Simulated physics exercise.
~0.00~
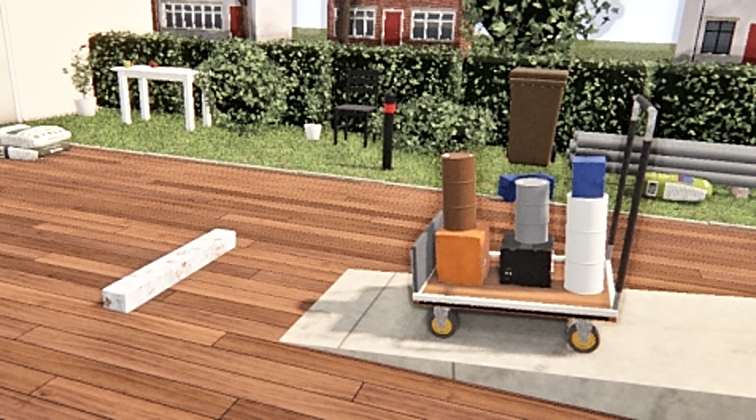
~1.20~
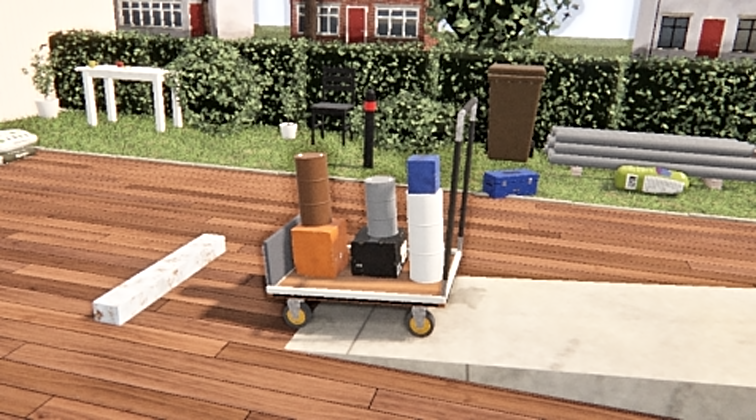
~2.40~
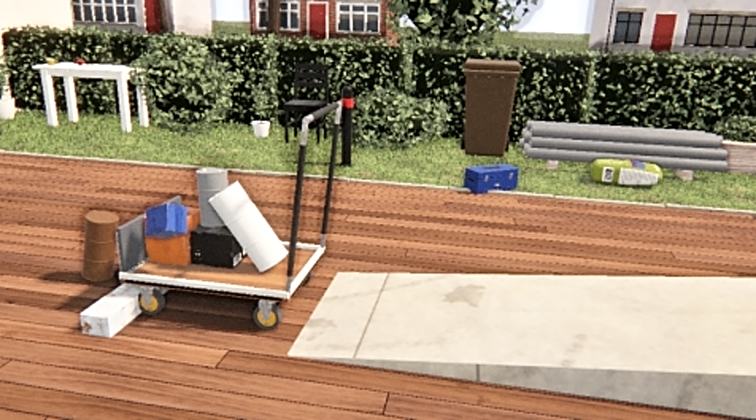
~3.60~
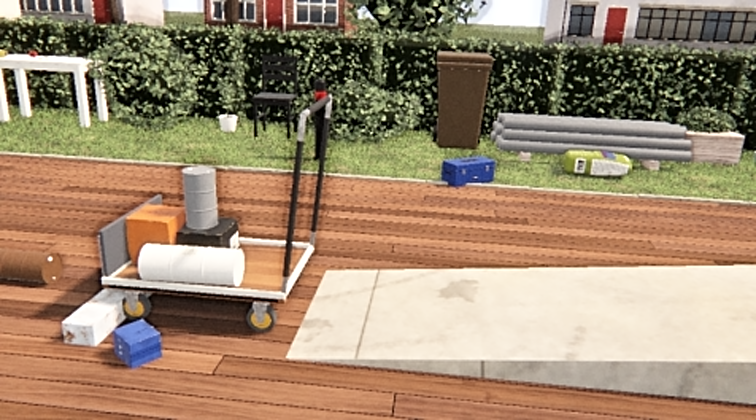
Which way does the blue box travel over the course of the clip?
The blue box moves to the left, riding on the trolley before it ends up on the deck beside it.
